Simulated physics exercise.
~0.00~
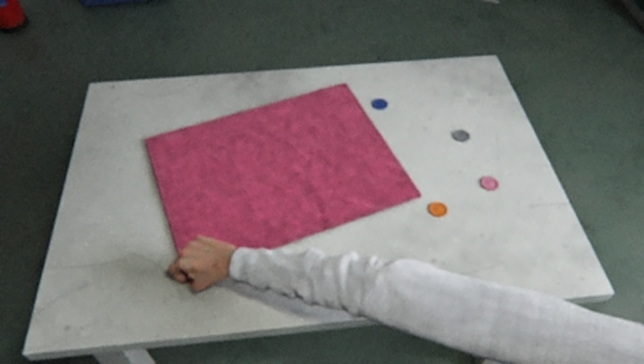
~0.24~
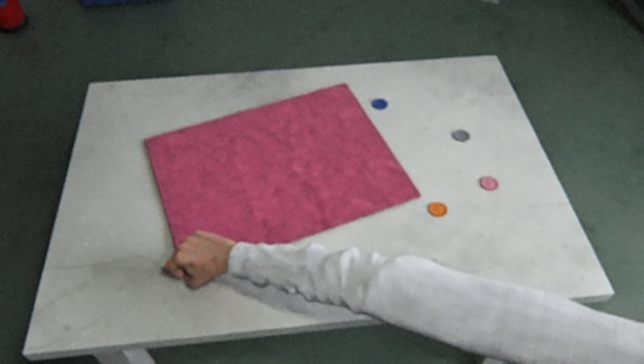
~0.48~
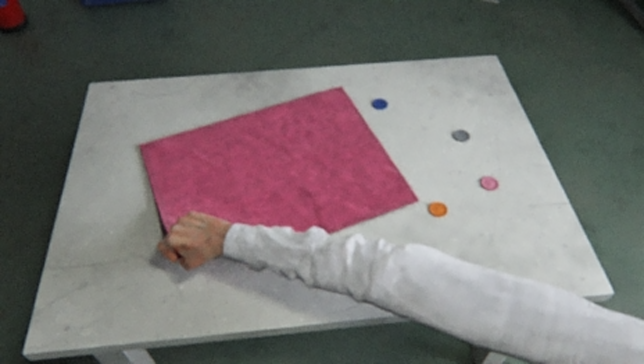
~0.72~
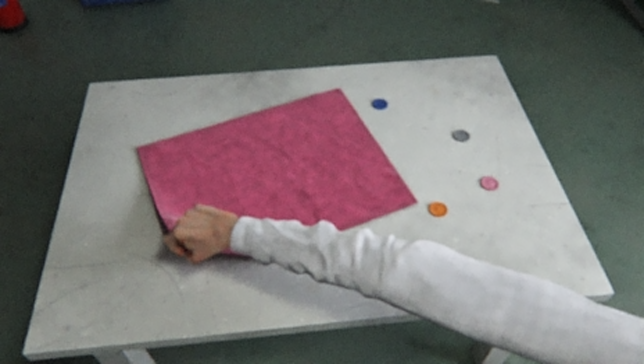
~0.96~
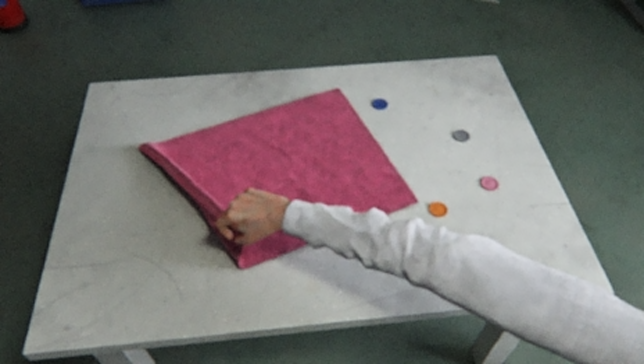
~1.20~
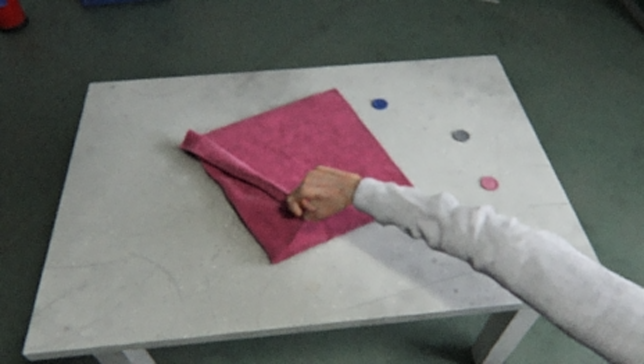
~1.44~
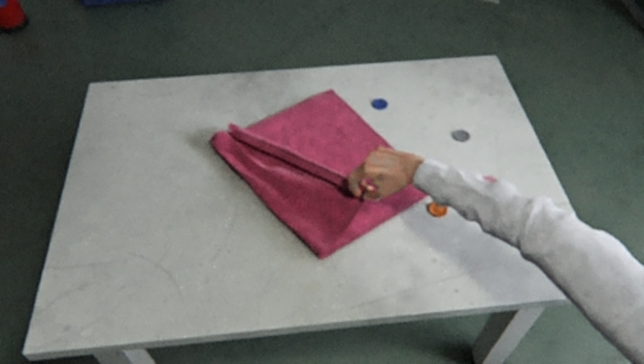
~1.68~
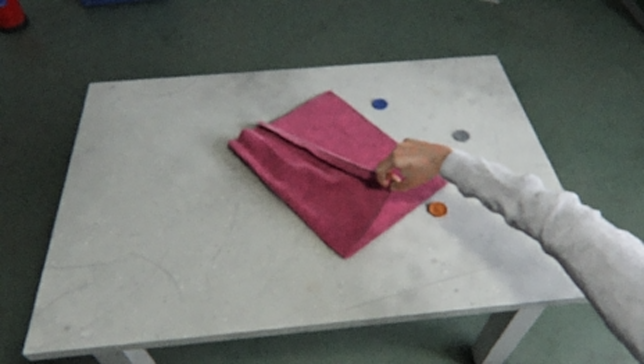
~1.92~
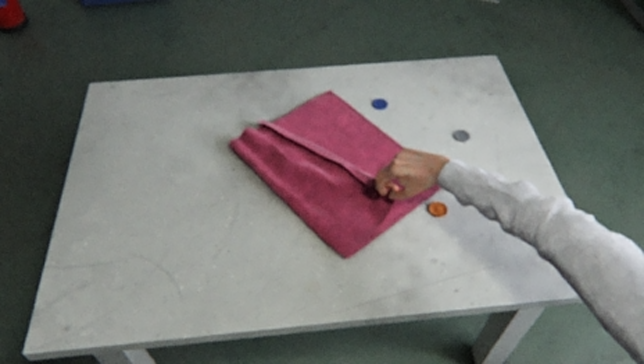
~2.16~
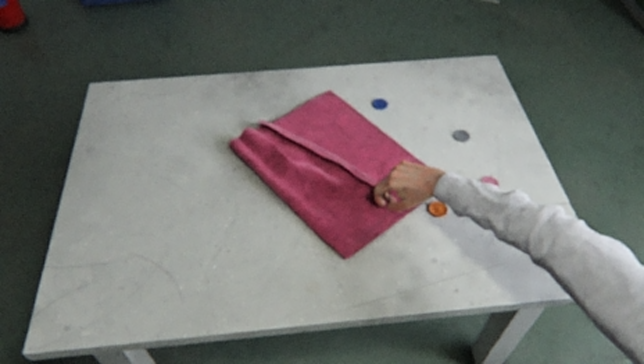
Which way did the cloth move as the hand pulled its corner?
It moved to the right, with its left side folding over toward the small discs.
